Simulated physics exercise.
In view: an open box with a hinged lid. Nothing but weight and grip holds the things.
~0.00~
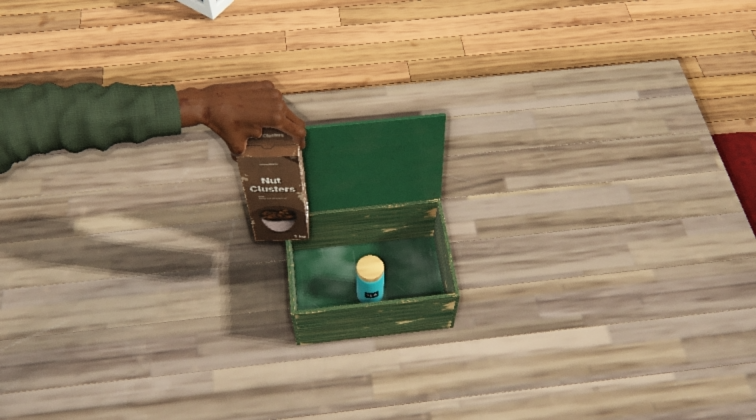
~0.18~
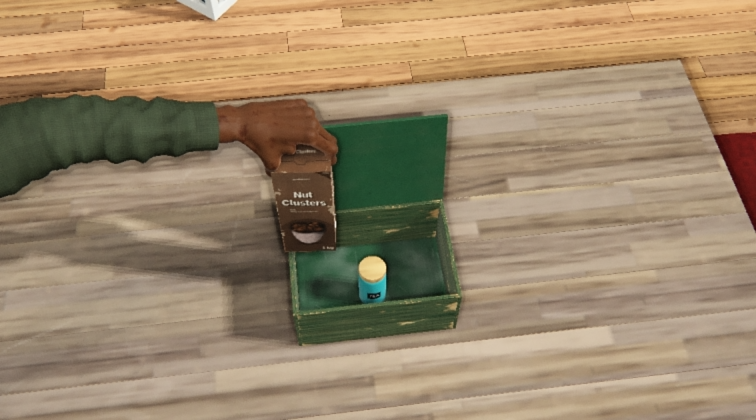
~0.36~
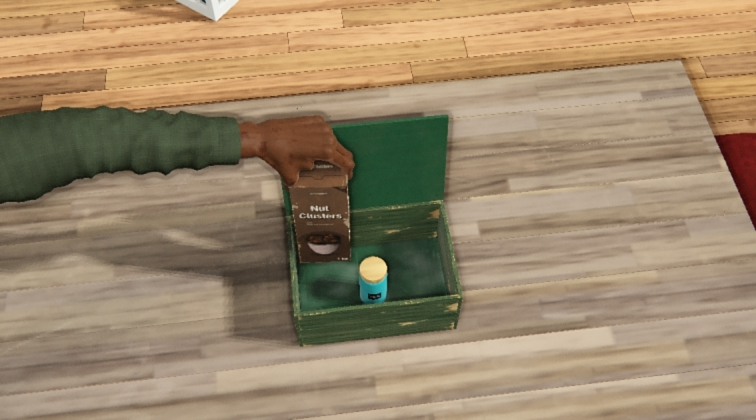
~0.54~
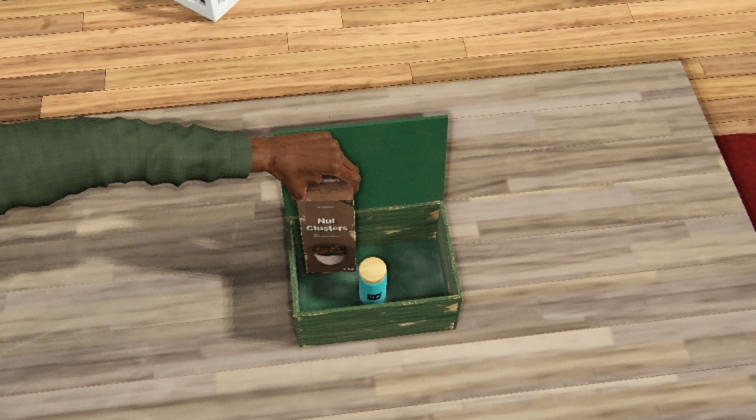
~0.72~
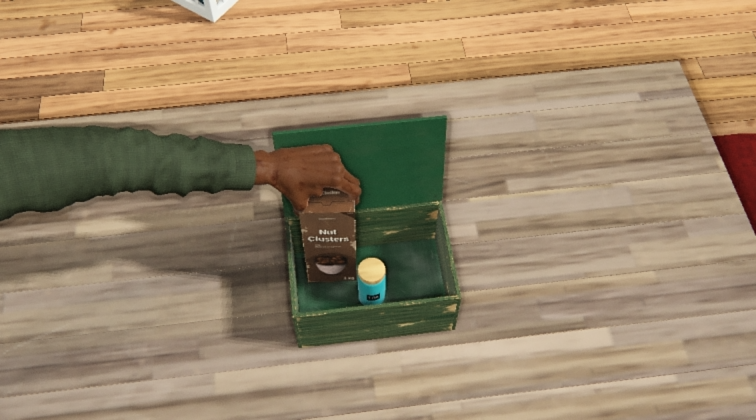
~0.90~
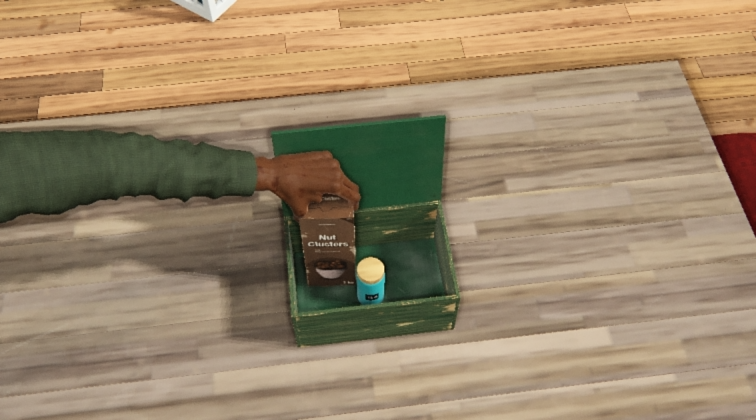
The clip opens on an open green box with a hinged lid, a turquoise shaker inside, and a hand in a green sleeve holding a brown Nut Clusters carton over its left side. The hand moves the carton right and lowers it into the box, beside the shaker, still gripping its top.
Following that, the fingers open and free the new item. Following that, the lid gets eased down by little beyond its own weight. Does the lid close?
No.
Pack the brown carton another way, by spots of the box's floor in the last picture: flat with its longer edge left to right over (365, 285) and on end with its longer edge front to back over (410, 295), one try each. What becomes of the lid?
For the first packing it seals the box, and for the second it cannot come down.
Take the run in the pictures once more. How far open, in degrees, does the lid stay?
Roughly 20 degrees above the rim.
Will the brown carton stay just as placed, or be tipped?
Result: The brown carton leans over.
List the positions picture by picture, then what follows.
In the first picture, on its way; brown carton (276, 187); turquoise shaker (370, 281).
In the second picture, on its way; brown carton (306, 200); turquoise shaker (372, 282).
In the third picture, on its way; brown carton (322, 213); turquoise shaker (373, 282).
In the fourth picture, on its way; brown carton (328, 225); turquoise shaker (373, 283).
In the fifth picture, on its way; brown carton (330, 236); turquoise shaker (372, 283).
In the sixth picture, in place under the hand; brown carton (329, 241); turquoise shaker (371, 283).
After 2.50 s, lid 65° above the rim; brown carton tipped 8° from how it was near (329, 248).
After 3.00 s, lid 34° above the rim; brown carton tipped 44° from how it was near (326, 285).
At rest (6.5 s), lid 21° above the rim; tipped over in the box, brown carton; turquoise shaker in place. Seen from the same camera at the end, brown carton near (324, 278).
